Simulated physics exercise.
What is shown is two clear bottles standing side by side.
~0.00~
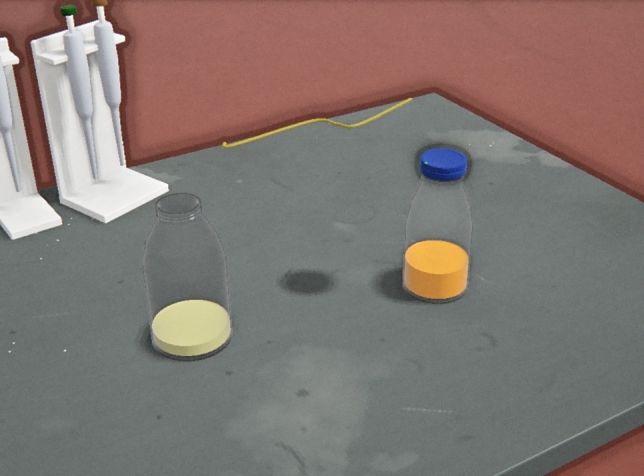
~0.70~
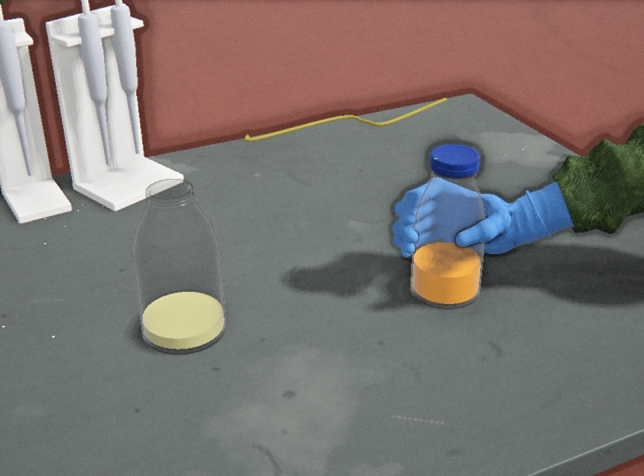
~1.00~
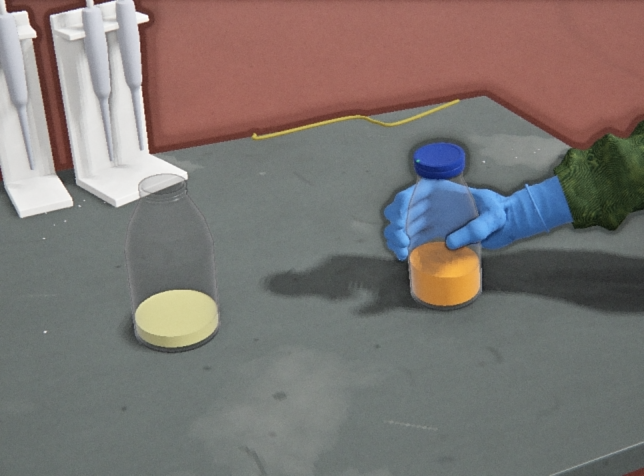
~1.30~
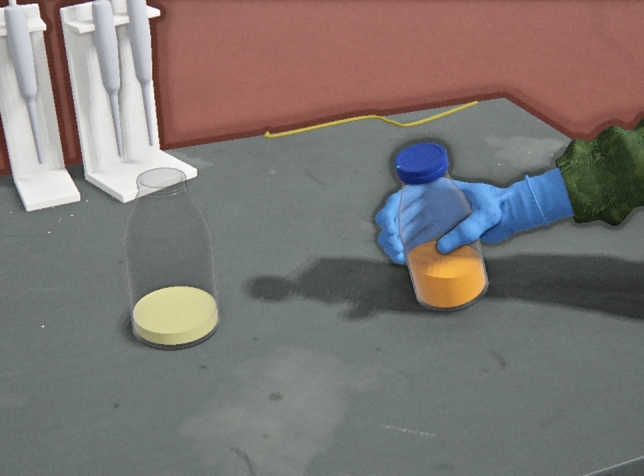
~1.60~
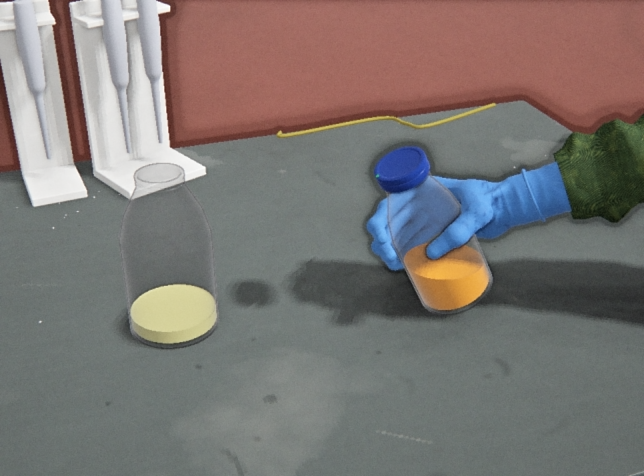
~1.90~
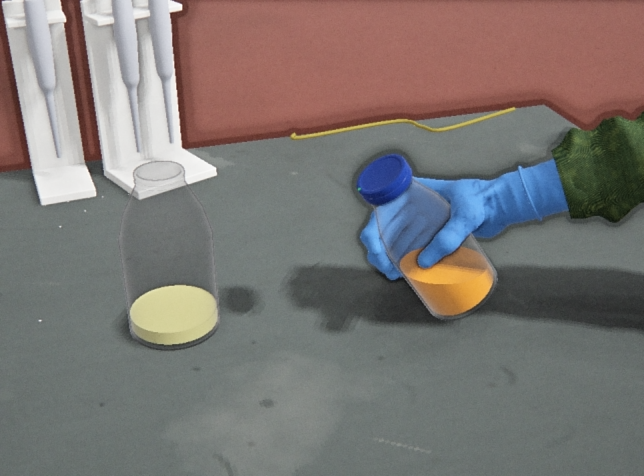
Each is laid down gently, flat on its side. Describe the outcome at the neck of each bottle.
Left bottle: The contents stay inside. Right bottle: The contents stay inside.
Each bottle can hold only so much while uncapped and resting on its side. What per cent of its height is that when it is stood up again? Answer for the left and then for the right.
About 18 and 14 per cent.
After 2.6 s, the right bottle is nearly down; right bottle, nothing comes out.
After 3.6 s, the right bottle lies flat; right bottle, nothing comes out.
After 6.5 s, both lie flat; right bottle, nothing comes out; left bottle, nothing comes out.
